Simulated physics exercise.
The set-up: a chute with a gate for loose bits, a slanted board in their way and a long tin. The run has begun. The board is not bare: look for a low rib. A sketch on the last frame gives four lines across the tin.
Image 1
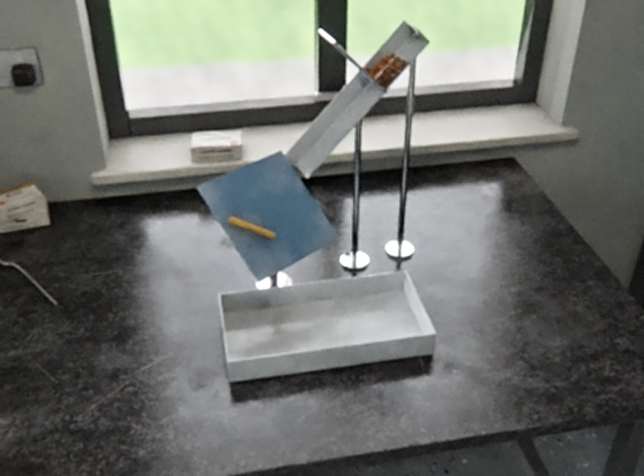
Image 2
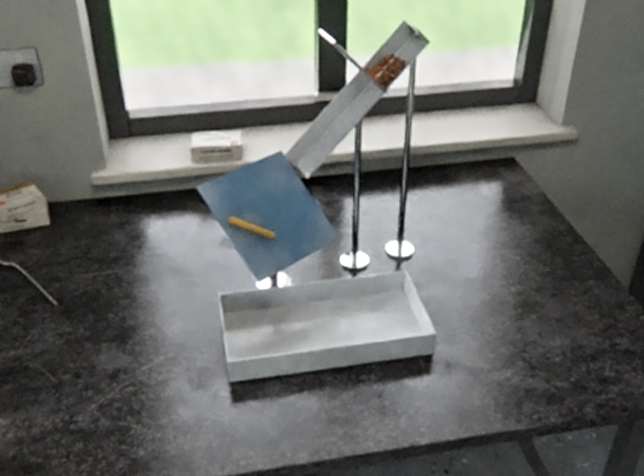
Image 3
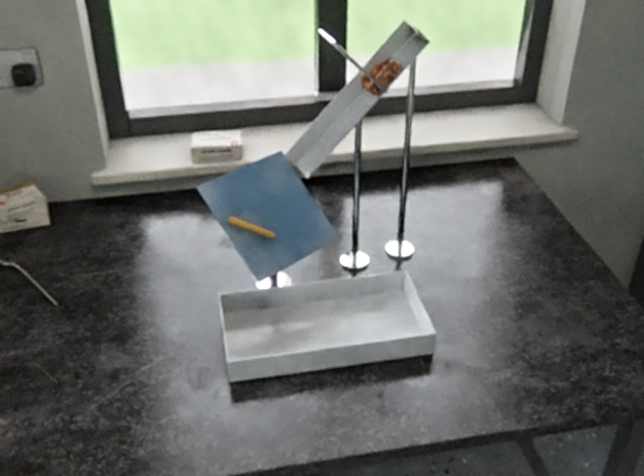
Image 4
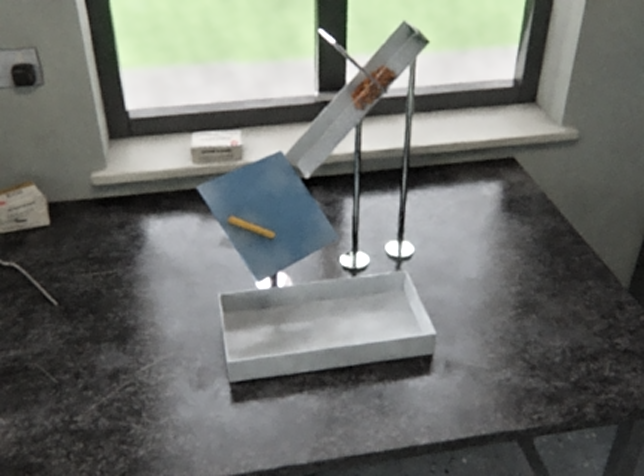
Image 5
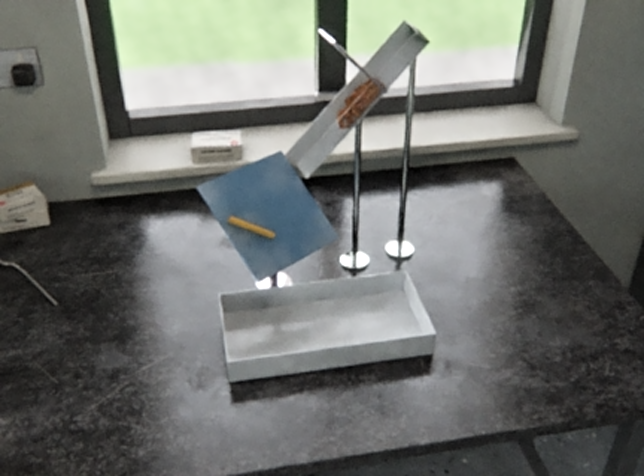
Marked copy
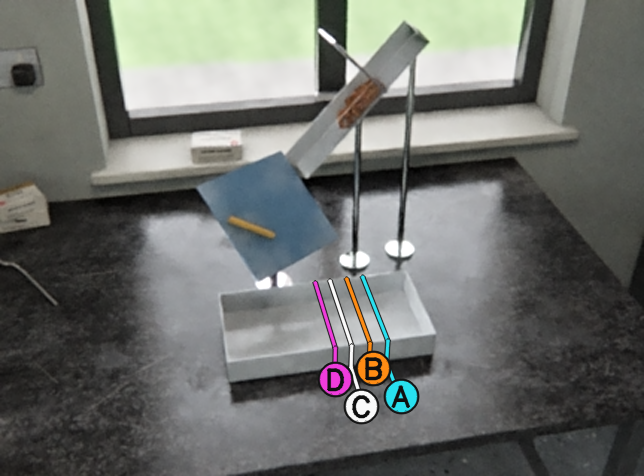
We see a pale sloping chute above a tilted blue board with a short yellow rib and an empty white tin on a dark table, as a cluster of orange-brown bits slides a short way down the chute toward the left.
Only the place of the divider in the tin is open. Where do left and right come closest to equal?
Use line D.
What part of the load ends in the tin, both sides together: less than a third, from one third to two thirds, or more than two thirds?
It is more than two thirds.
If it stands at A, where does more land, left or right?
The left side.
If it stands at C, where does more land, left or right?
Left.
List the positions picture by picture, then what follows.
In the first picture, load behind the gate near (384, 71), cereal balls; lip of the chute near (302, 172), sloping fairly steeply.
In the second picture, middle of the board near (271, 213), tilted fairly steeply; middle of its low edge near (301, 259); of its high edge near (241, 167).
In the third picture, front corners of the tin near (228, 361) and (435, 333), empty; front of the load near (367, 89).
In the fourth picture, middle of the load near (371, 87); its front near (358, 106), close to a quarter of the way to the lip; rib from (231, 217) to (275, 234).
In the fifth picture, middle of the load near (359, 101); its front near (342, 127), close to half of the way to the lip.
On the marked copy, line A crosses the front rim at (387, 340); line B crosses the front rim at (369, 342); line C crosses the front rim at (351, 345); line D crosses the front rim at (335, 347).
If A is chosen, of what is caught, the whole lot on the left of the divider, none at all on the right.
If B is chosen, of what is caught, the whole lot on the left of the divider, none at all on the right.
If C is chosen, of what is caught, all but a few on the left of the divider, only a few on the right.
If D is chosen, of what is caught, close to half on the left of the divider, close to half on the right.
